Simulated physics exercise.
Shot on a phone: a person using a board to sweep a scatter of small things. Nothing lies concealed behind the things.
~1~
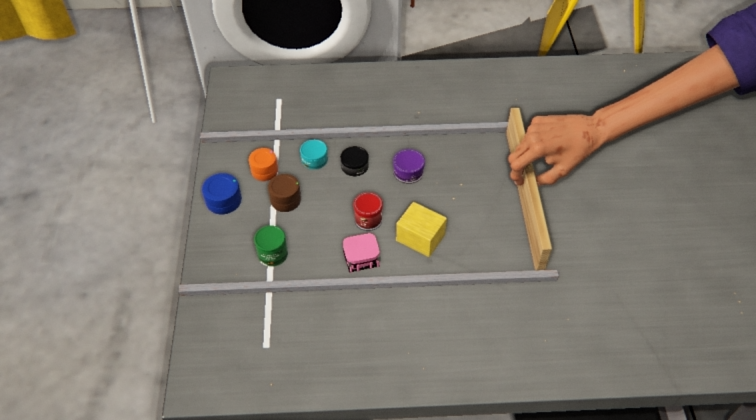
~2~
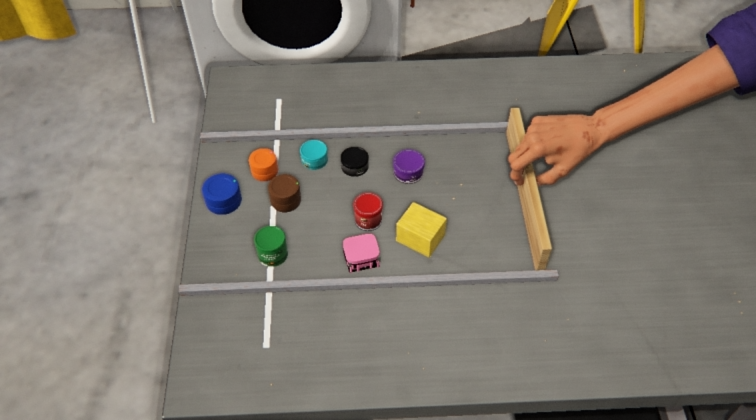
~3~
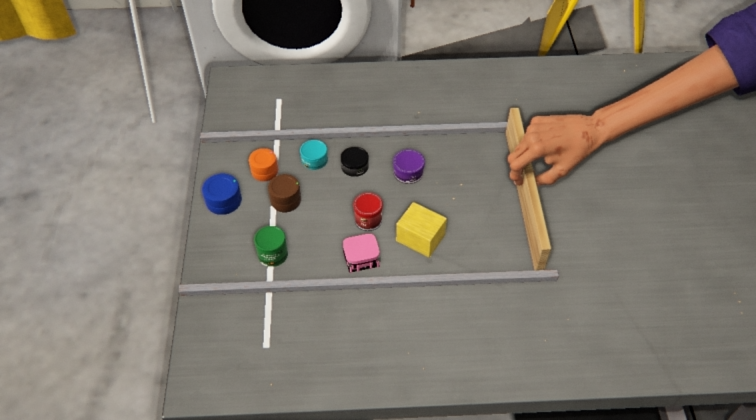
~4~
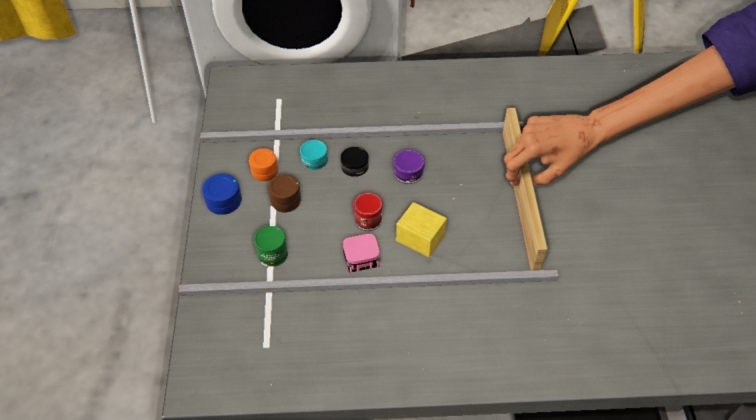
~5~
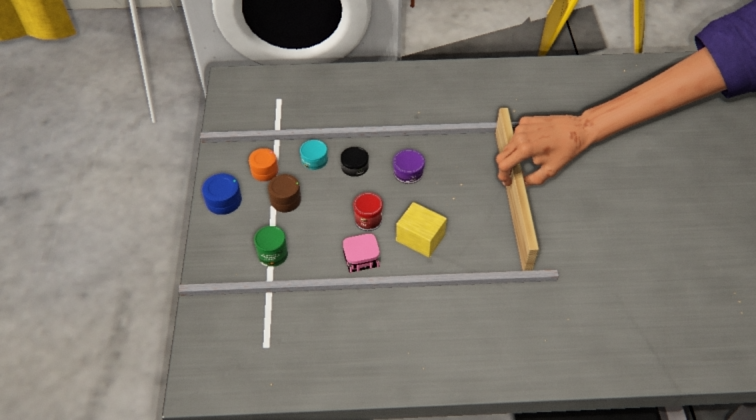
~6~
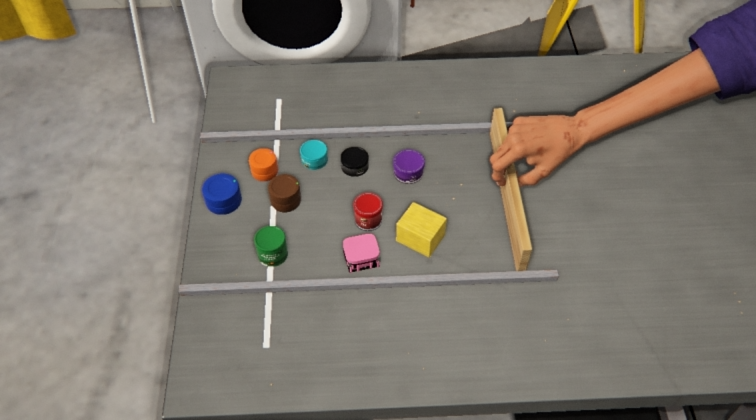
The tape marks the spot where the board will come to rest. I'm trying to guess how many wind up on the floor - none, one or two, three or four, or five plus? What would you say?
Once it stops, the band for pieces knocked off is zero, pretty clearly.
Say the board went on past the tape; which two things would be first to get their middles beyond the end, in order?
Order, earliest first: Blue lid, green tub.
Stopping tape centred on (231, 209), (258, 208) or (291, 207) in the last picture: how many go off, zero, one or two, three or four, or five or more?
The falls would be three to four; zero; none at all.
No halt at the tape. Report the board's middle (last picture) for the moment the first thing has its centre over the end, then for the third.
I'd say close to (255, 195), then close to (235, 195).
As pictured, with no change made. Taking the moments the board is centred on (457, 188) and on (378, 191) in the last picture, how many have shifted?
I get 0 at the one place and 6 at the other.
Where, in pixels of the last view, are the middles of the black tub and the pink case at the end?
The first comes to rest at (262, 153), and the second at (255, 268).
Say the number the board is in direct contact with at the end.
It's 5.
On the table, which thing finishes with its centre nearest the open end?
It's the blue lid.
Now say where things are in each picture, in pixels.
Blue lid (222, 194); orange lid (264, 165); green tub (271, 246); board (527, 185); tape (274, 207), in the first frame.
Orange lid (264, 165); purple tin (409, 167), in the second frame.
Green tub (271, 247); turquoise tub (314, 155), in the third frame.
Blue lid (222, 194); yellow block (421, 230), in the fourth frame.
Orange lid (264, 165); board (515, 186), in the fifth frame.
Blue lid (222, 194); orange lid (264, 165); green tub (271, 247); board (509, 186); tape (274, 207), in the sixth frame.
Soon after, none off yet; blue lid at rest near (222, 194); orange lid at rest near (264, 165); green tub at rest near (271, 247).
In the end, the number that fall off is zero.
